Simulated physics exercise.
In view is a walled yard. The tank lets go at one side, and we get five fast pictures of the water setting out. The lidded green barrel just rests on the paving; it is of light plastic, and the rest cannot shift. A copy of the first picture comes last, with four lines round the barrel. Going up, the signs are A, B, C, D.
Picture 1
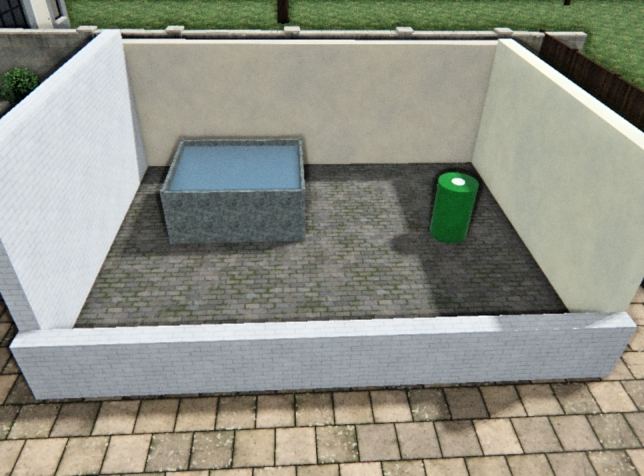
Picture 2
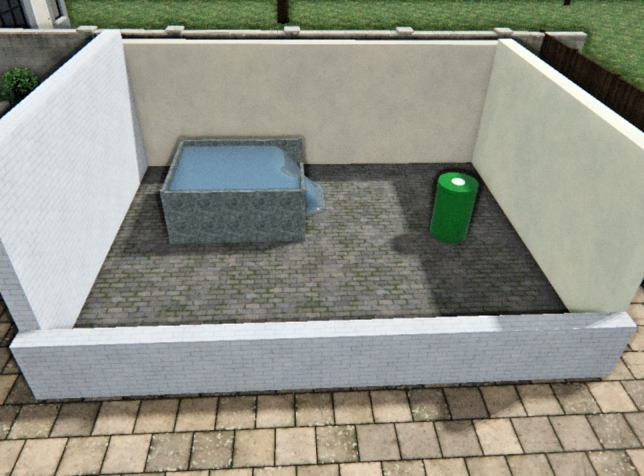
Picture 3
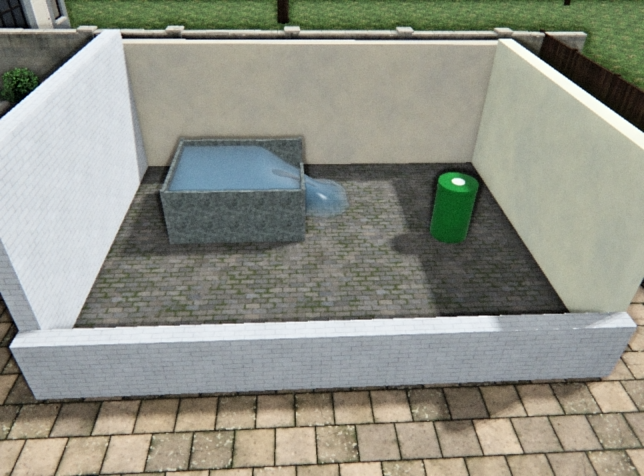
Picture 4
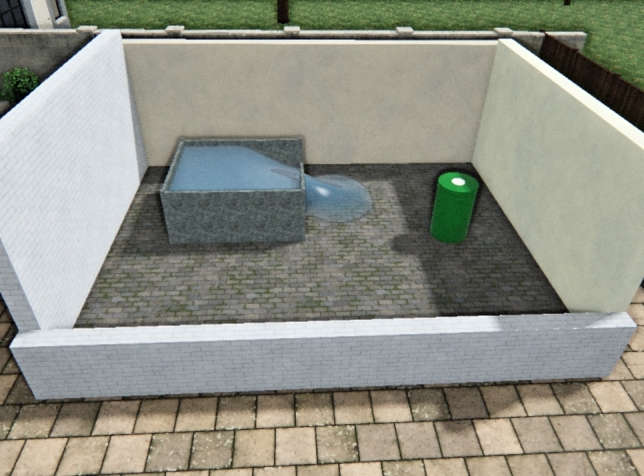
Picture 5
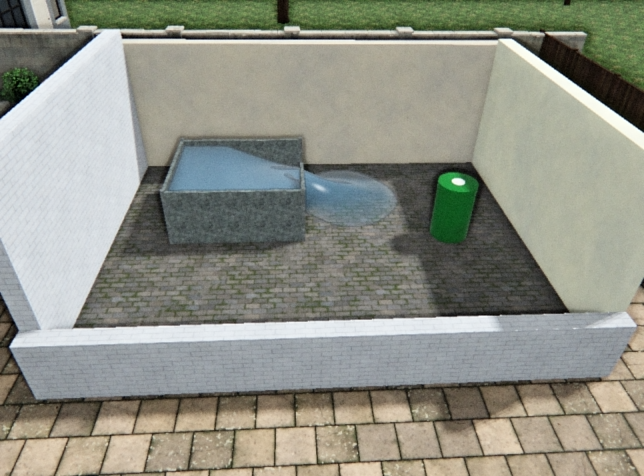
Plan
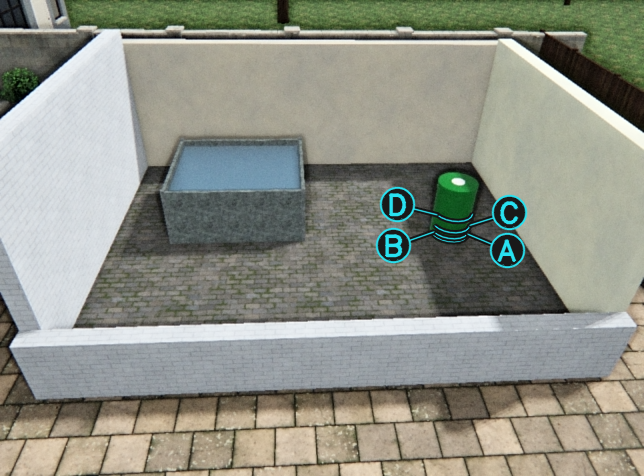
Water pours from the right side of a stone tank and spreads across the paved yard.
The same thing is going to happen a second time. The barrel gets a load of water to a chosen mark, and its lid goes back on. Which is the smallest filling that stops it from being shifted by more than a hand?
It is D.
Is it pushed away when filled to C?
Yes.
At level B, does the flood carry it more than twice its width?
Yes, clearly.
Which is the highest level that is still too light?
That would be C.
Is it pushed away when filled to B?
Yes.
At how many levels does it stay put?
One of them.
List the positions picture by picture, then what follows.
Lid of the green barrel at (458, 182); tank full, its middle at (238, 168), in the first frame.
In the second frame, 1 % of the ground under water, its edge towards the barrel at (317, 209).
In the third frame, 3 % of the ground under water, its edge towards the barrel at (343, 205).
In the fourth frame, 6 % of the ground under water, its edge towards the barrel at (362, 211).
Lid of the green barrel at (458, 182); 9 % of the ground under water, its edge towards the barrel at (382, 215), in the fifth frame.
In cyan, A at (454, 241); B at (454, 238); C at (455, 232); D at (458, 221); from the bottom up A, B, C, D.
Choosing A, it is pushed about 5 times its own width away.
Choosing B, it is pushed about 5 times its own width away.
Choosing C, it is pushed about its own width away.
Choosing D, it does not move.
